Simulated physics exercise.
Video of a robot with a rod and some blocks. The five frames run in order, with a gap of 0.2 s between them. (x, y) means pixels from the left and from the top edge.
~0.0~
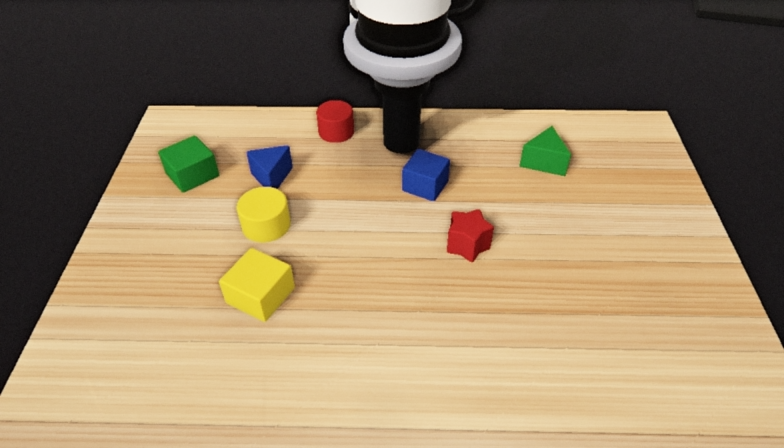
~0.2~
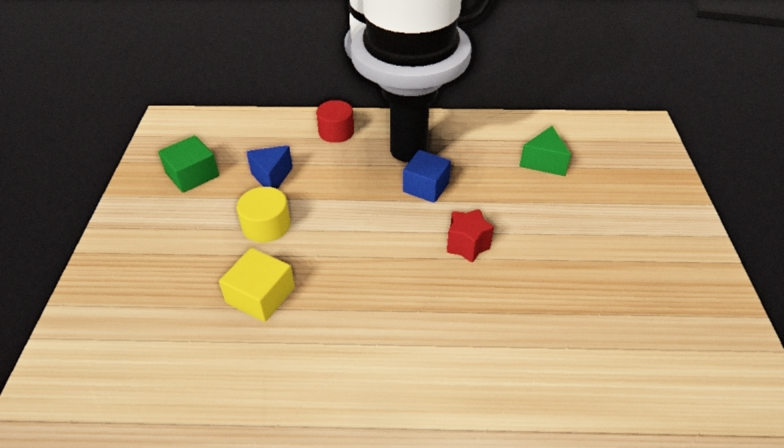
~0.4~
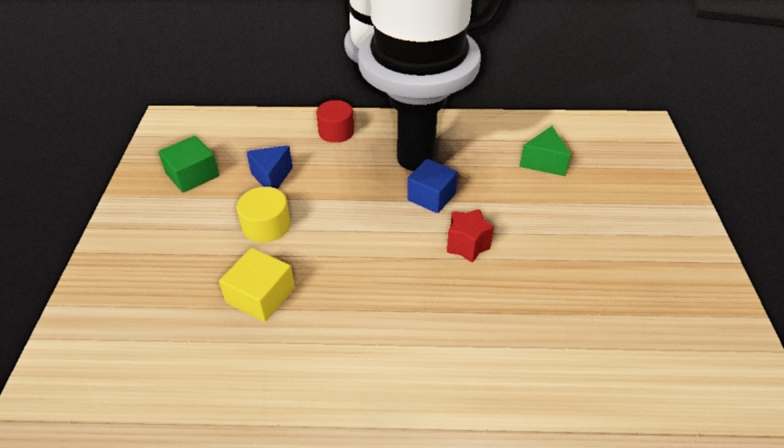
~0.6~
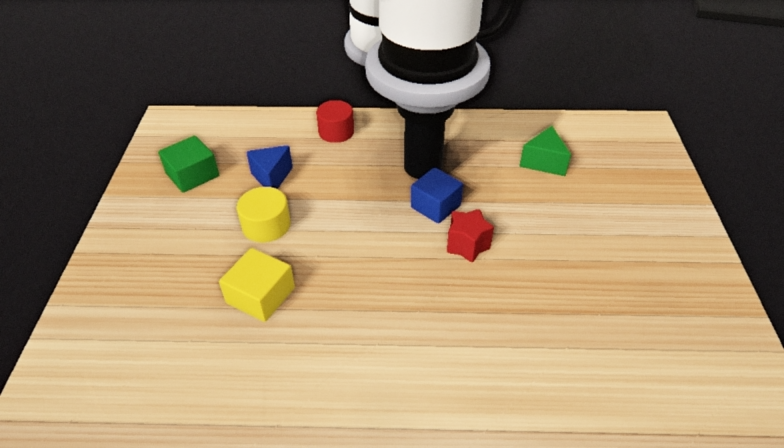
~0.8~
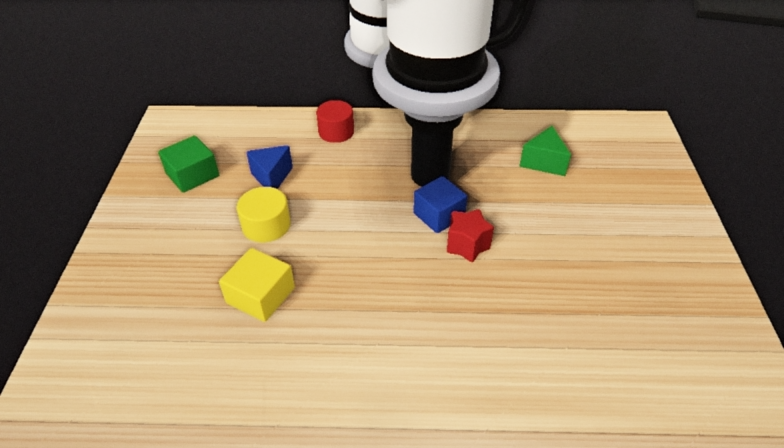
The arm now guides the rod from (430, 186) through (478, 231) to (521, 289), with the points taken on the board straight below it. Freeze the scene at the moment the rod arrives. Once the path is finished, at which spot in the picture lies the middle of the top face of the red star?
At the end it should sit near (480, 268).
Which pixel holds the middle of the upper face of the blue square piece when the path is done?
That would be at about pixel (444, 226).
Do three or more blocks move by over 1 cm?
My answer is no.
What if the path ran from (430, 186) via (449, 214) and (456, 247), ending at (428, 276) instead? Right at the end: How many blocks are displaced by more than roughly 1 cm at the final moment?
The count is two.
The first path, step by step. One third of the way, rod (464, 204); blue square piece (449, 218), turned 70° clockwise; red star (477, 244), turned 45° anticlockwise.
Two thirds of the way, rod (494, 239); blue square piece (444, 226), turned 95° clockwise; red star (480, 253), turned 35° anticlockwise.
At the end, rod (523, 279); blue square piece (444, 226), turned 95° clockwise; red star (480, 268).
